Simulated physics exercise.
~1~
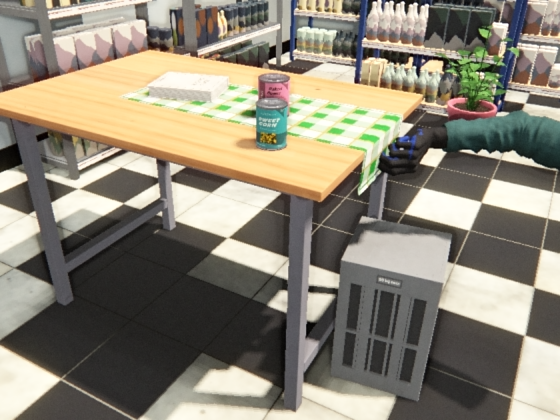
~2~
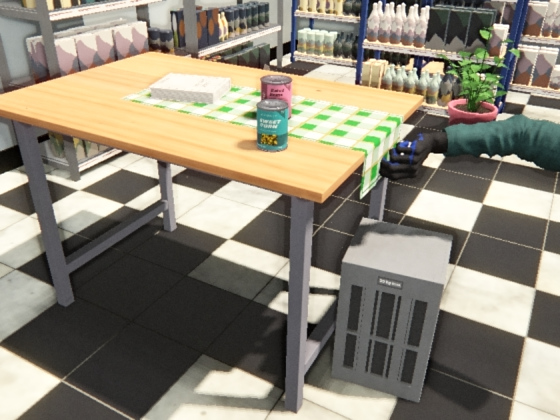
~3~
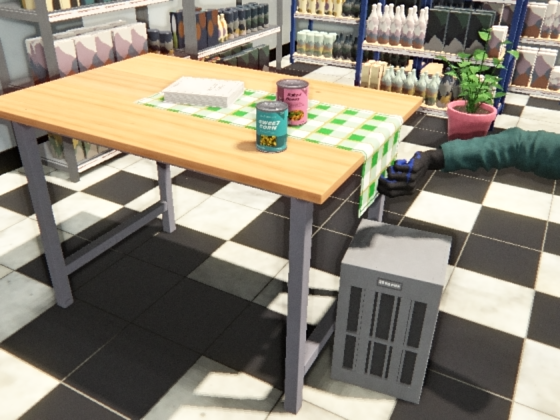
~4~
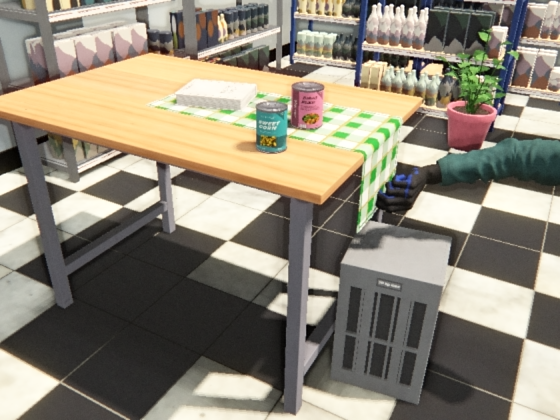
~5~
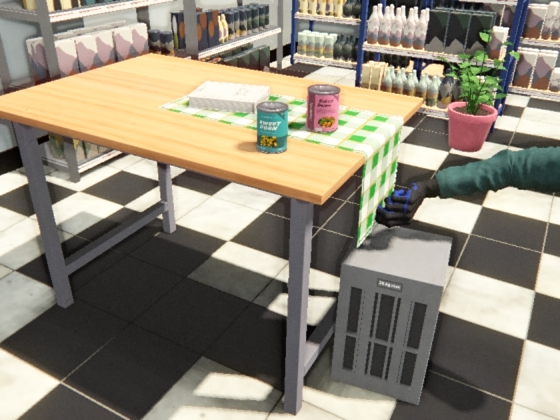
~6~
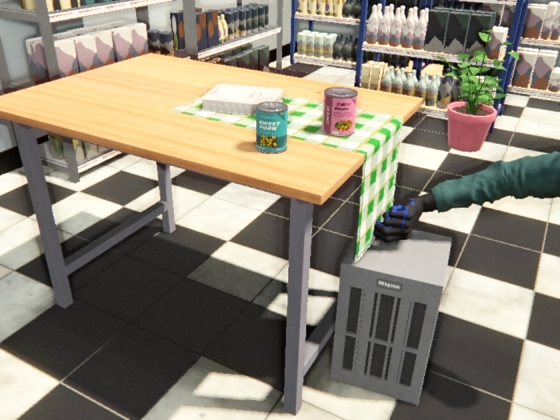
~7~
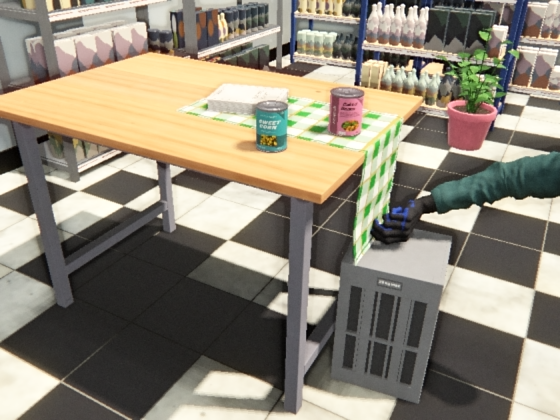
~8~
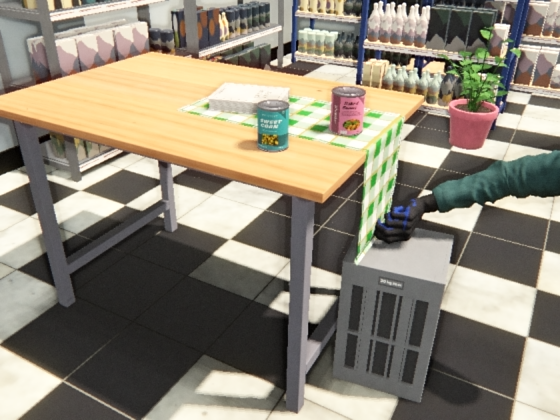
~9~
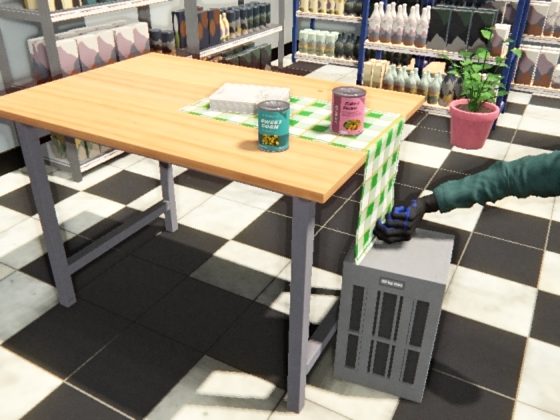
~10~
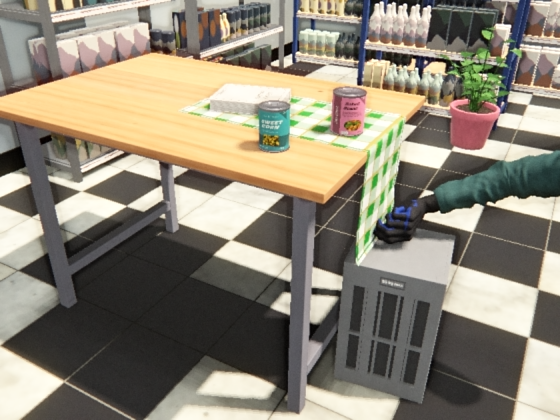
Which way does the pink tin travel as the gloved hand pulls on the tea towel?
The pink tin travels to the right, carried along with the towel towards the side where the cloth hangs down.
